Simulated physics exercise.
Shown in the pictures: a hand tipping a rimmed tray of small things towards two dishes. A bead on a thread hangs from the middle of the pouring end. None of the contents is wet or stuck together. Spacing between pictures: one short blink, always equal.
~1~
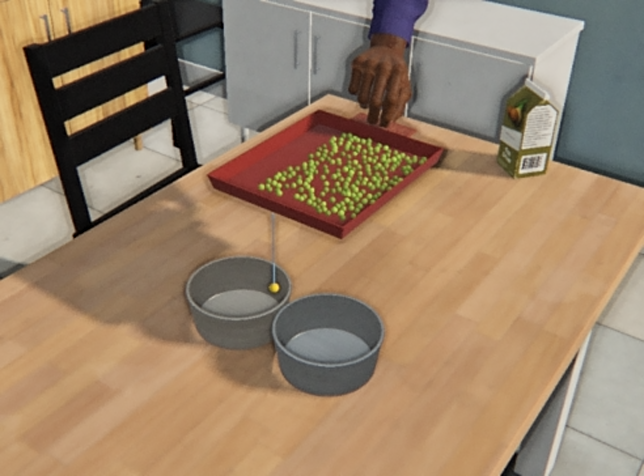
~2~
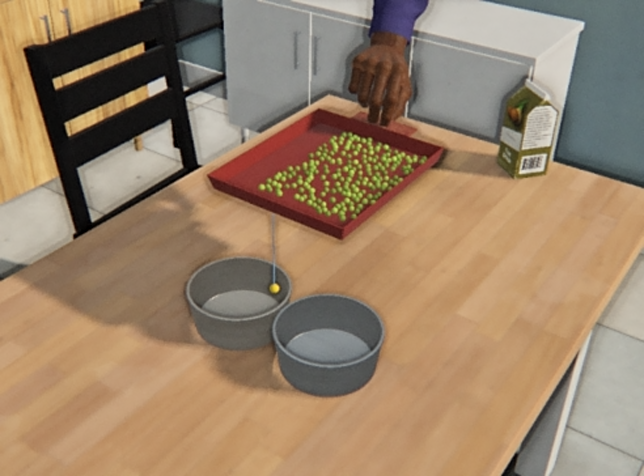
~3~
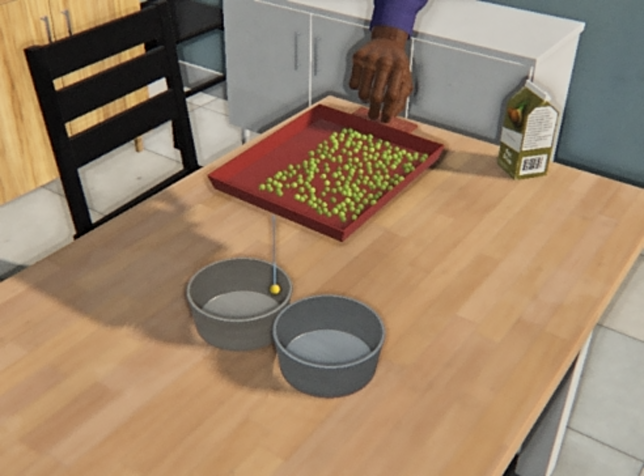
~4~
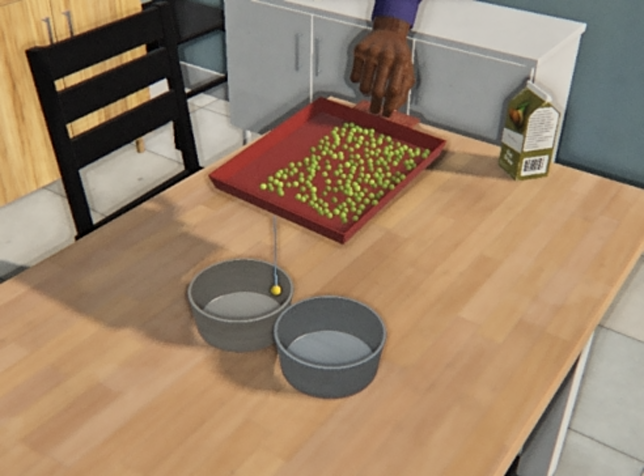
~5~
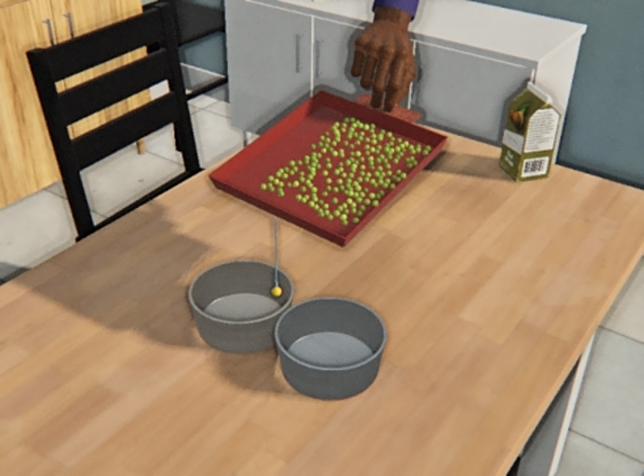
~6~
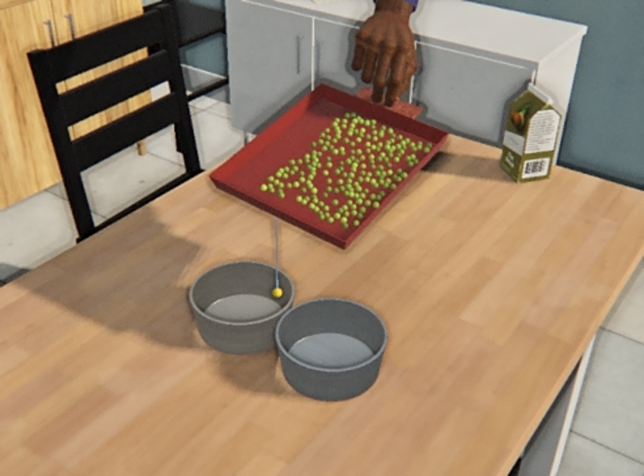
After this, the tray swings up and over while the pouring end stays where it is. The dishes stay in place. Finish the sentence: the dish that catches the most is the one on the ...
... right.
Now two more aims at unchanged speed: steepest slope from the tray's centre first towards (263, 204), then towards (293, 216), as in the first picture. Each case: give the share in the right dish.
The first try gives close to 0 per cent, the second close to 80 per cent.
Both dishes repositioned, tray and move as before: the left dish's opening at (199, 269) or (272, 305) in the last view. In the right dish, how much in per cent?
Close to 10 in a hundred first, close to 100 in a hundred second.
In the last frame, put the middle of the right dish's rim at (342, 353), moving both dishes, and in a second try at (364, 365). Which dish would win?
Place 1 - the dish at right; place 2 - the dish at right.
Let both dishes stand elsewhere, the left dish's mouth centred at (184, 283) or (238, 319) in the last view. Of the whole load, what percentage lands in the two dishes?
First case around 10 %, second case around 90 %.
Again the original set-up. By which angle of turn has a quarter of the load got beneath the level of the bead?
Near 80 degrees.
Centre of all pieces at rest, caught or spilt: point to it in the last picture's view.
Near (337, 369).
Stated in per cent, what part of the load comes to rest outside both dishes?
Share outside: Near 0 %.
Soon, tray tipped steeply; nearly all on the tray; a stray few in the right dish.
A while on, tray tipped right over; about a quarter on the tray; most in the right dish; a small part in the air.
Towards the end, tray tipped past a quarter turn; all in the right dish.
Finally, tray tipped past a quarter turn; all in the right dish; none in the left dish.
